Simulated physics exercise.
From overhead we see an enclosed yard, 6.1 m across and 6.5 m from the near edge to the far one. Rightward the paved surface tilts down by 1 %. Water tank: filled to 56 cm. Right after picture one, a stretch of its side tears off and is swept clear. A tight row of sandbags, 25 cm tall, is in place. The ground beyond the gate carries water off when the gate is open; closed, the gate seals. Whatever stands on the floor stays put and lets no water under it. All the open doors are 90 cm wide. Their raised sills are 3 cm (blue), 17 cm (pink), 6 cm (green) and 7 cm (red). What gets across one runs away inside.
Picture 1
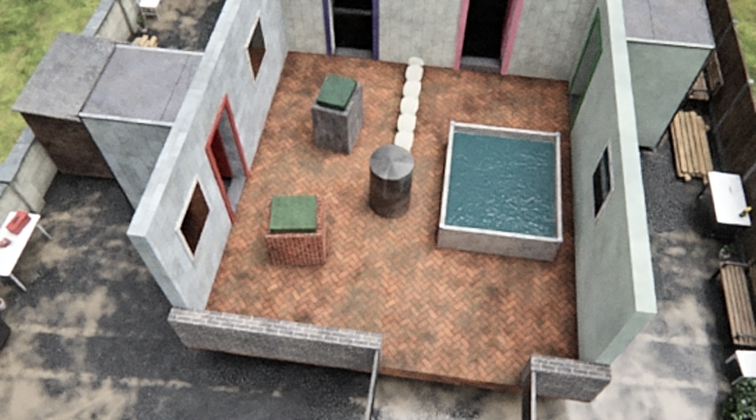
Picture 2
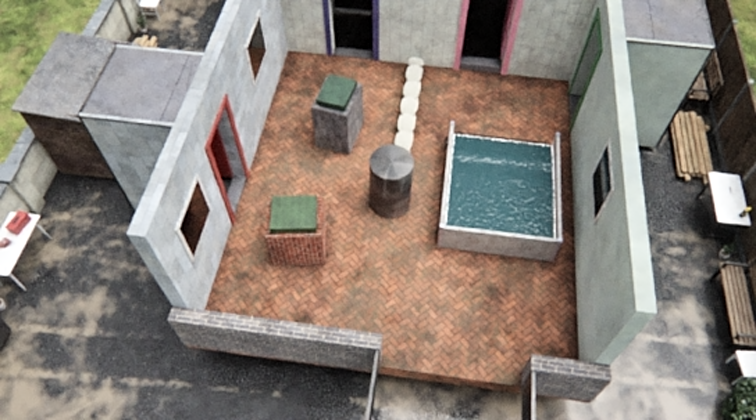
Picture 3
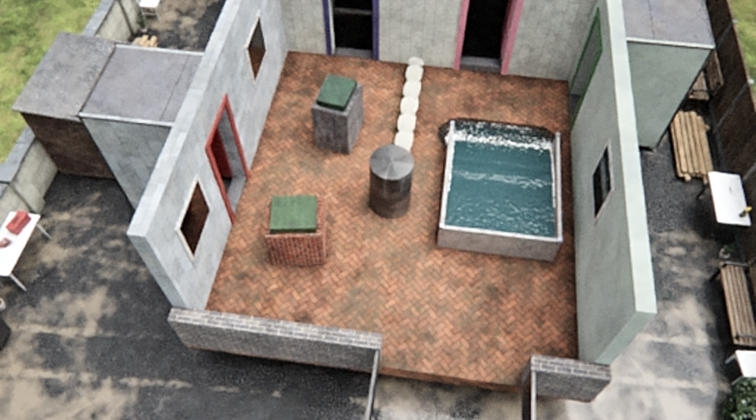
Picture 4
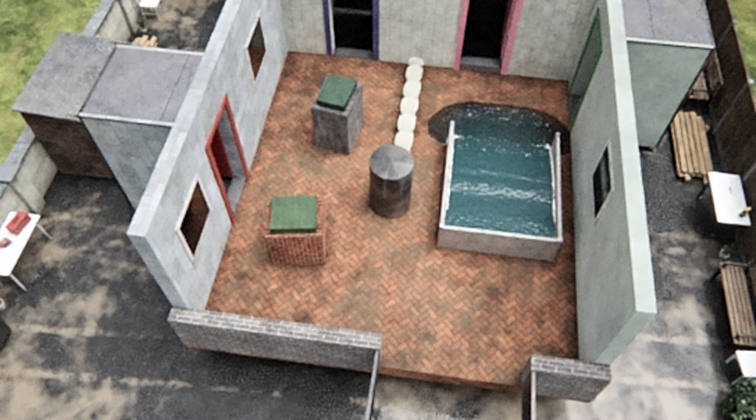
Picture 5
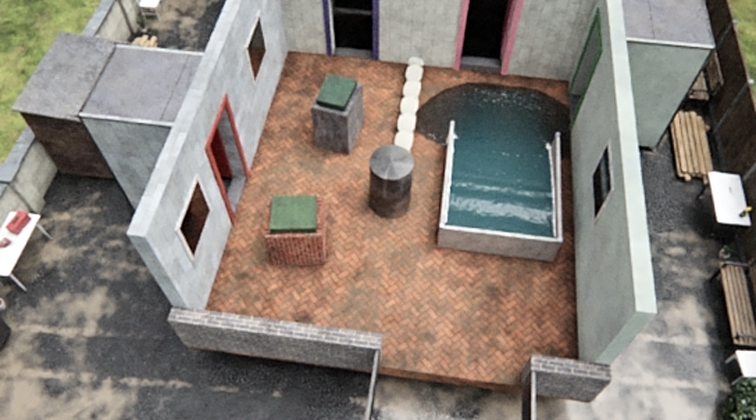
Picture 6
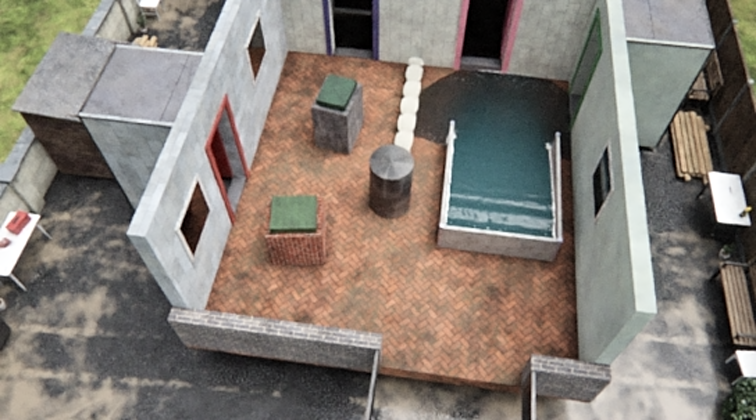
The clip opens on an overhead view of a walled brick yard with a still, full water tank at the right. The tank's far side gives way and water pours out, rippling the surface inside. A dark, rounded sheet spreads across the bricks toward the back wall, while everything else stays still.
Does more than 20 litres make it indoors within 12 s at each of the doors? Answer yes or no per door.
Blue door, no; pink door, yes; green door, yes; red door, no.
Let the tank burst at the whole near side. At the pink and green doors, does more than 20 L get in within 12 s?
Pink: Within limit; green: Within limit.
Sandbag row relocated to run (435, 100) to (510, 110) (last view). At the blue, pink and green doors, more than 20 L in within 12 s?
Blue exceeded, pink within the limit, green exceeded.
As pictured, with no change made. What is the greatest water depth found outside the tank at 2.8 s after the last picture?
I'd say near 28 centimetres.
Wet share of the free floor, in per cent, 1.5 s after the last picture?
About 20 per cent.
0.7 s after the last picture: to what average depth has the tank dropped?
Depth, averaged: Around 32 centimetres.
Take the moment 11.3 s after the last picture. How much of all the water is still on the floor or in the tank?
That would be close to 64 per cent.
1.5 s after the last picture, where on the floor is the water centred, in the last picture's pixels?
At roughly (497, 140).
Then, 0.7 s after the last picture water covers 20 % of the floor and is deepest (42 cm) near (562, 82); blue door not reached, pink door 33 cm at the sill, 31 L in, green door 13 cm at the sill, 4 L in, red door not reached.
Then, 1.5 s after the last picture water covers 20 % of the floor and is deepest (36 cm) near (562, 82); blue door not reached, pink door 34 cm at the sill, 91 L in, green door 28 cm at the sill, 66 L in, red door not reached.
Then, 2.8 s after the last picture water covers 25 % of the floor and is deepest (28 cm) near (427, 67); blue door not reached, pink door 24 cm at the sill, 174 L in, green door 23 cm at the sill, 217 L in, red door not reached.
Then, 6.3 s after the last picture water covers 50 % of the floor and is deepest (12 cm) near (562, 94); blue door not reached, pink door 10 cm at the sill, 190 L in, green door 13 cm at the sill, 406 L in, red door not reached.
Then, 11.3 s after the last picture water covers 65 % of the floor and is deepest (12 cm) near (554, 119); blue door not reached, pink door 9 cm at the sill, 190 L in, green door 12 cm at the sill, 464 L in, red door not reached.
